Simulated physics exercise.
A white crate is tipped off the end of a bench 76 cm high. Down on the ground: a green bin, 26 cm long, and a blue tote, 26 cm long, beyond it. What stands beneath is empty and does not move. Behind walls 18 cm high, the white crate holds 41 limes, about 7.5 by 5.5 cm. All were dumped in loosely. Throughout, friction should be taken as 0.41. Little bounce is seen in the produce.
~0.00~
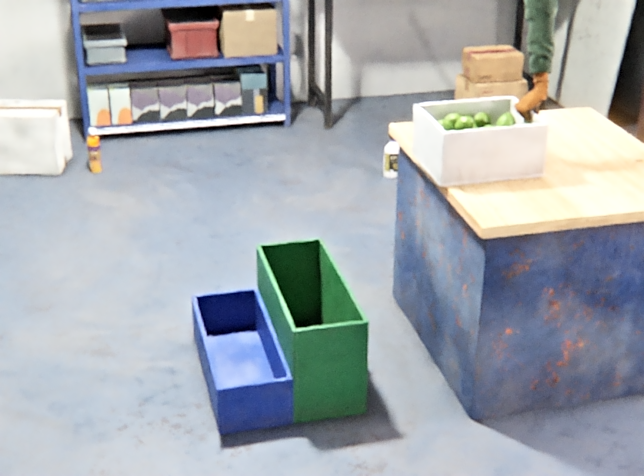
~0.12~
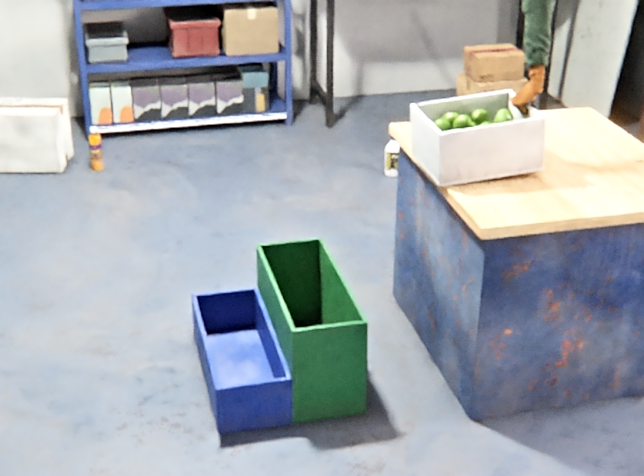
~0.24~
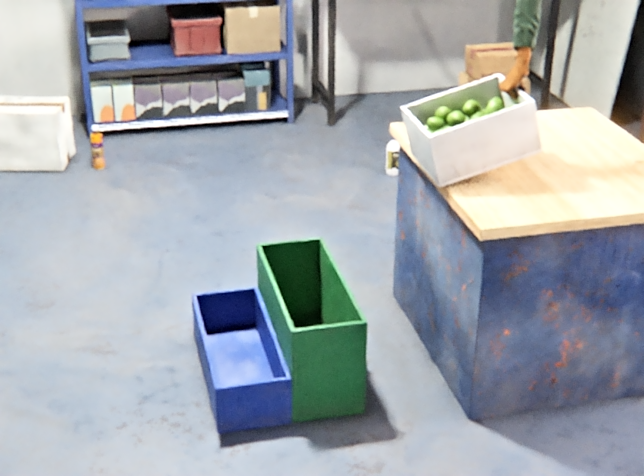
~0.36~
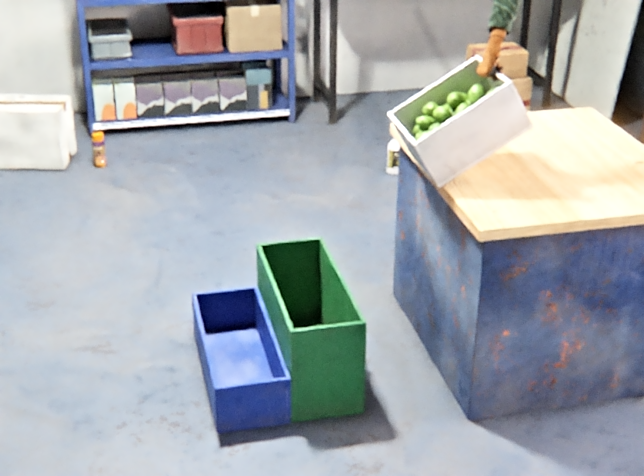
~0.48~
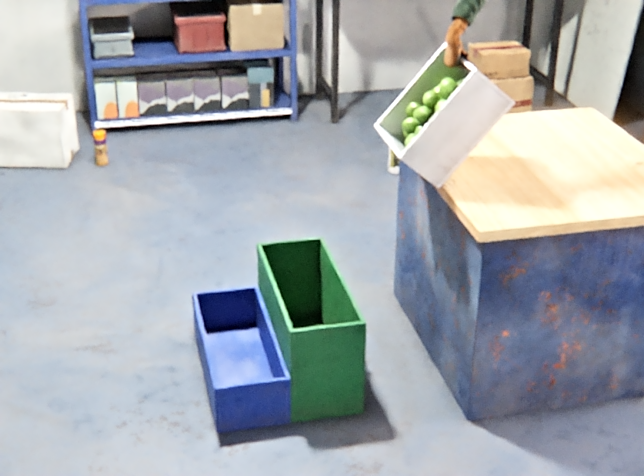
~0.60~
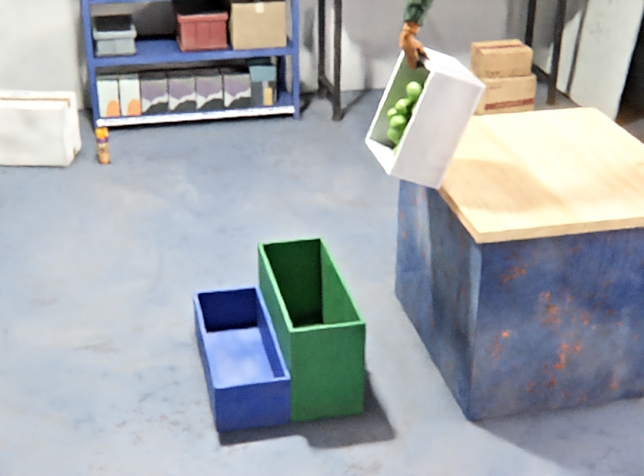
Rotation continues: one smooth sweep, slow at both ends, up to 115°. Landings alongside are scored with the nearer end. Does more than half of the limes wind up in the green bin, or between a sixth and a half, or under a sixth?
Expect more than one piece in two.
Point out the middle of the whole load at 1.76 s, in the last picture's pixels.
(309, 356).
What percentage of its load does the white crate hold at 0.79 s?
Around 90 in a hundred is still inside.
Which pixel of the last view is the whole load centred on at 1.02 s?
Around (362, 181).
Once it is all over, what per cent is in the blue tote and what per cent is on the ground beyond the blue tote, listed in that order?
About 0 and 0 per cent.
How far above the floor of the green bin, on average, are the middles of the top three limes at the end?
10 cm or thereabouts.
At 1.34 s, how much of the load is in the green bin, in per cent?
75 %.
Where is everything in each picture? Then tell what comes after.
In the first picture (places track the rim corner closest to us here), white crate (447, 132); green bin (297, 330); tipped 0°; all still inside.
The second picture shows white crate (443, 133); tipped 4°.
The third picture shows white crate (432, 135); tipped 15°.
The fourth picture shows white crate (416, 142); tipped 31°.
The fifth picture shows white crate (401, 155); tipped 49°.
The sixth picture shows white crate (390, 171); green bin (294, 330); tipped 69°; all still inside.
After 0.79 s, tilt 96°; 36 still in the white crate and 5 in the air.
After 1.02 s, tilt 115°; 21 still in the white crate, 6 in the green bin and 14 in the air.
After 1.34 s, tilt 115°; 30 in the green bin and 11 in the air.
Final count (at 1.76 s), 39 in the green bin and 2 on the ground short of the green bin. Asked share, 39 of 41, 95 per cent.
